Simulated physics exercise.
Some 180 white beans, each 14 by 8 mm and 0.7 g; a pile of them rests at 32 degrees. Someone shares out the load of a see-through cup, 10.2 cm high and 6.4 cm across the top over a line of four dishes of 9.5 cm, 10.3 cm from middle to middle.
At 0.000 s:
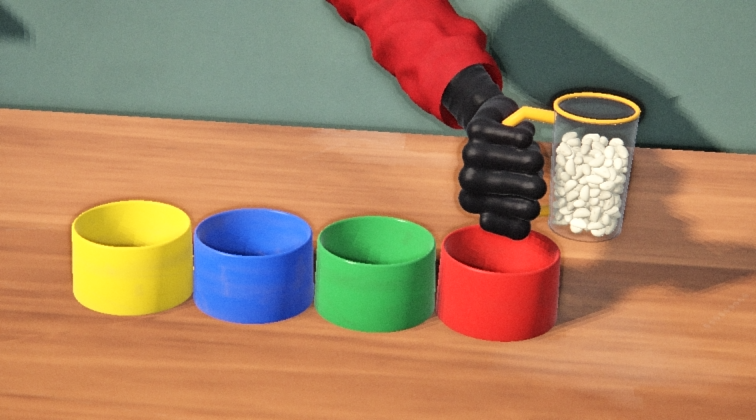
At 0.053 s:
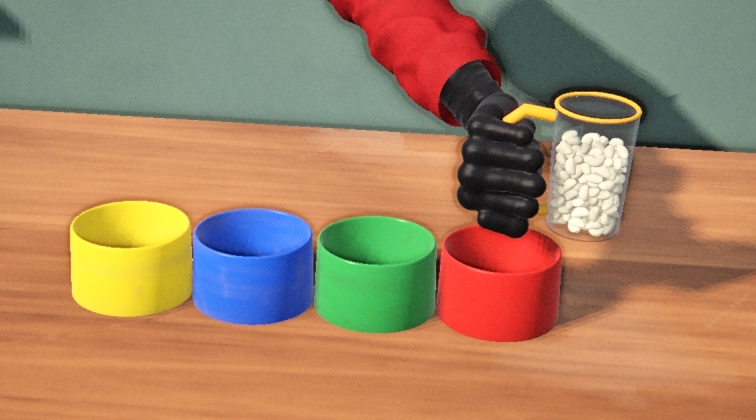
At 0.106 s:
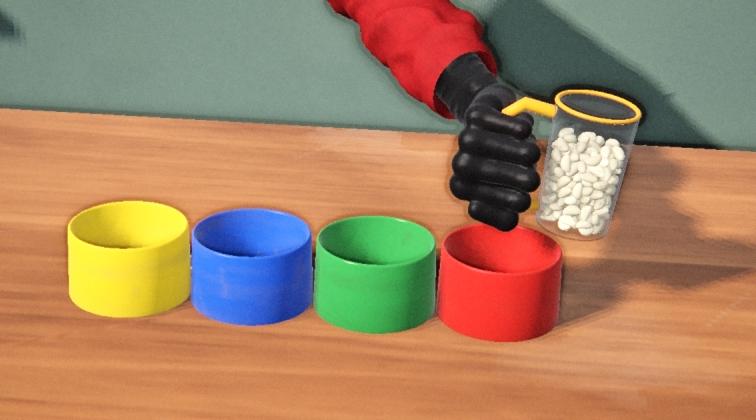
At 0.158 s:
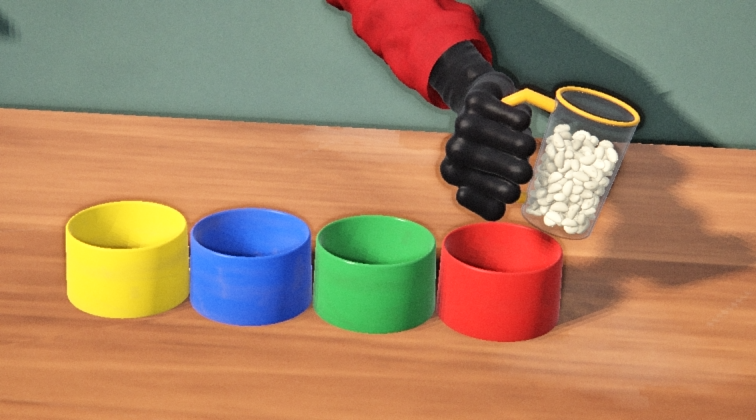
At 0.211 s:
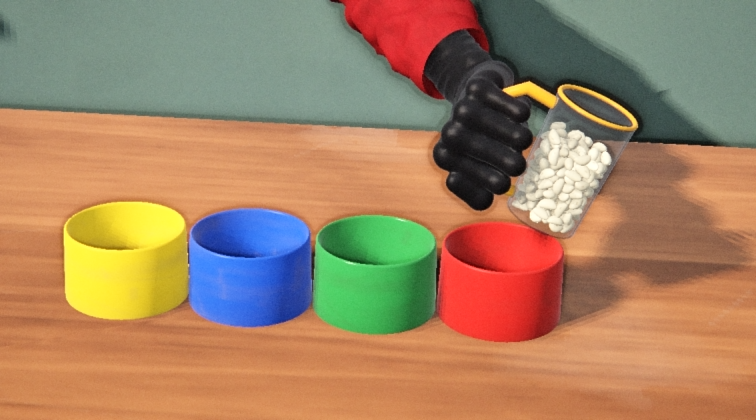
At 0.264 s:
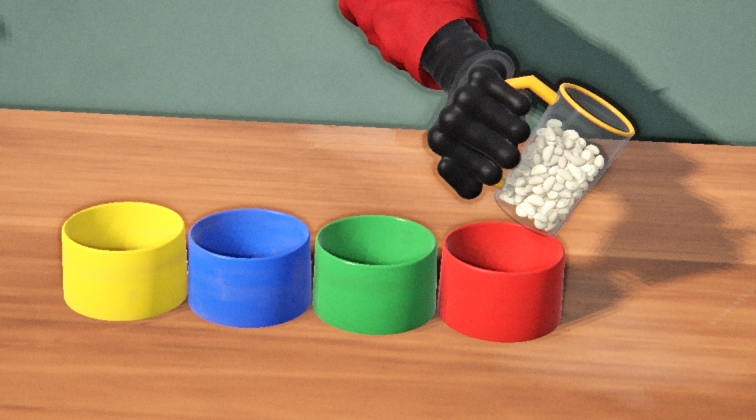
The clip shows a black-gloved hand with a red sleeve holding a clear cup of white beans near a row of yellow, blue, green and red dishes, then tilting it rightward as its base swings left.
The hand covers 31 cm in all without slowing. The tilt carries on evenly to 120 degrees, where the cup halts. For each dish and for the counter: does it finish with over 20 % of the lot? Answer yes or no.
Red yes, blue no, green no, yellow no, counter no.
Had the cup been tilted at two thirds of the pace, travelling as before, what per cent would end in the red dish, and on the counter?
Red 10, counter 20.
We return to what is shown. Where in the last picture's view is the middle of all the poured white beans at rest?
Around (493, 290).
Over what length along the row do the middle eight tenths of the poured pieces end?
Some 5 cm.
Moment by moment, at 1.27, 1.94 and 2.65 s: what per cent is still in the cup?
About 5, 0, 0.
Then, at 1.27 s, tilt 120 degrees; cup holds 5 %, red 95 %.
Then, at 1.94 s, tilt 120 degrees; cup holds 0 %, red 95 %.
After 2.65 s, tilt 120 degrees; cup holds 0 %, red 95 %.
In the end, at 3.0 s, red 95 %, blue 0 %, green 0 %, yellow 0 %, counter 5 %.
